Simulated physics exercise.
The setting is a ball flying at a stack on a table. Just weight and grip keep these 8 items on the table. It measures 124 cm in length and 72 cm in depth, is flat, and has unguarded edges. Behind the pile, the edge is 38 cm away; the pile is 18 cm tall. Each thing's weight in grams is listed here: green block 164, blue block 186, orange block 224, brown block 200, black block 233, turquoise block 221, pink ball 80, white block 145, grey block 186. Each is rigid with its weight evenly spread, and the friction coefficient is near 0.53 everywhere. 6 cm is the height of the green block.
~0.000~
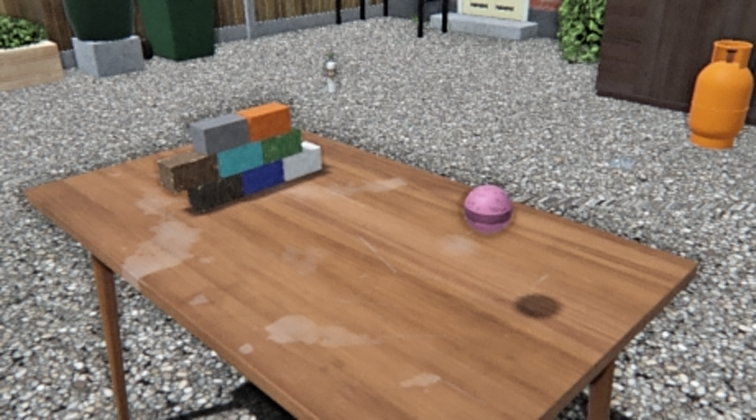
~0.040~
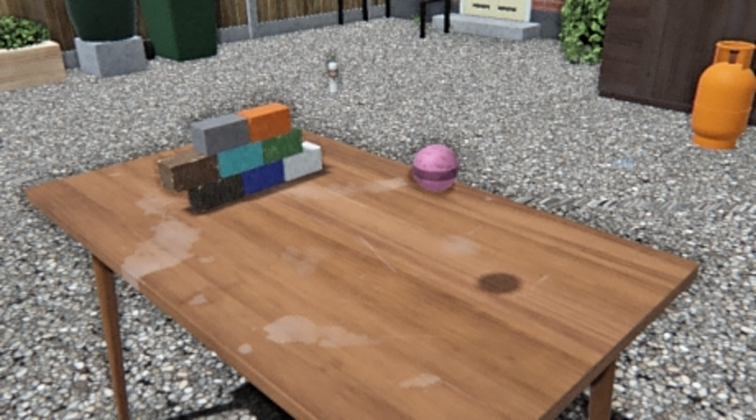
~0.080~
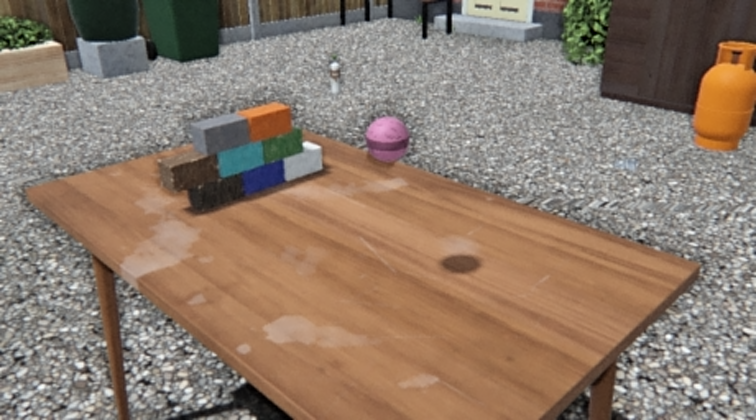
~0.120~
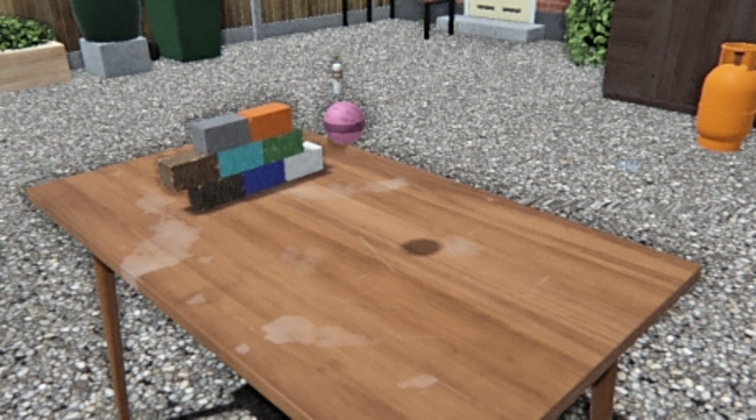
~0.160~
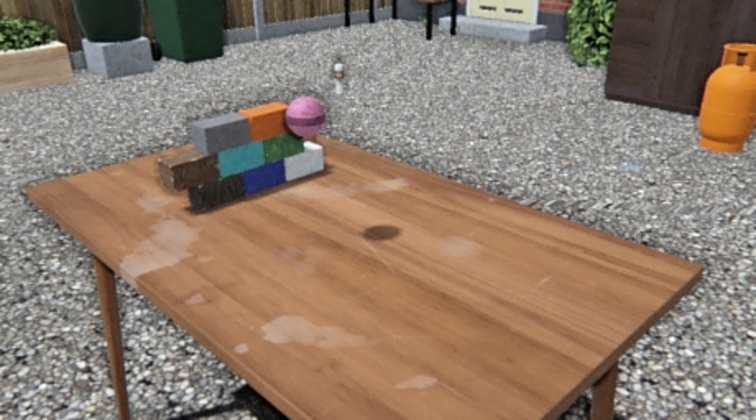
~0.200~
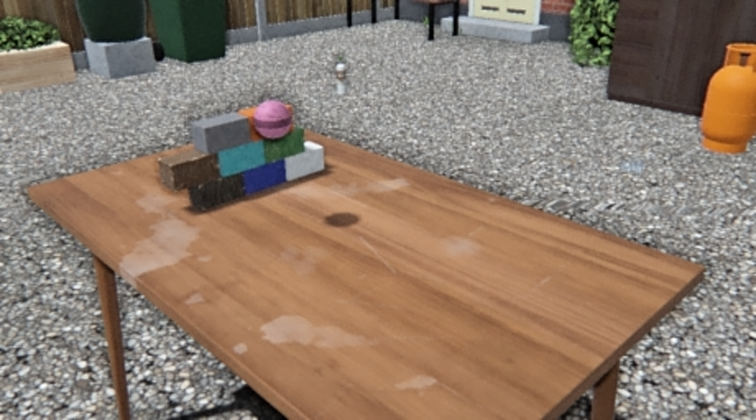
A wooden table on gravel holding a stack of coloured blocks, with a pink ball flying leftward through the air towards them.
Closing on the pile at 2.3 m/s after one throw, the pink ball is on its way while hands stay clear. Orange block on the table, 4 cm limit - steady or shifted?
It stays inside the limit.
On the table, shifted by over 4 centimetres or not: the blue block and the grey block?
As for the blue block, it remains where it was, and the grey block winds up somewhere else.
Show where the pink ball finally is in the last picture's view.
It comes to a stop close to (230, 203).
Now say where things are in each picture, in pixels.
In the first picture, 62 cm to the stack; pink ball (488, 210); orange block (264, 122).
In the second picture, 53 cm to the stack; pink ball (436, 168); brown block (189, 170).
In the third picture, 44 cm to the stack; pink ball (388, 139); turquoise block (236, 156).
In the fourth picture, 35 cm to the stack; pink ball (345, 123); grey block (221, 134).
In the fifth picture, 25 cm to the stack; pink ball (306, 116); blue block (259, 174).
In the sixth picture, 16 cm to the stack; pink ball (273, 120).
After 0.30 s, pink ball near (224, 152); grey block slid 2 cm.
After 0.40 s, pink ball near (229, 199); grey block leaning 20°.
After 0.60 s, pink ball near (230, 202); grey block on its side.
At rest (1.2 s), tipped over on the table, grey block; the other 7 in place, give or take 4 cm. Seen from the same camera at the end, orange block near (266, 121).
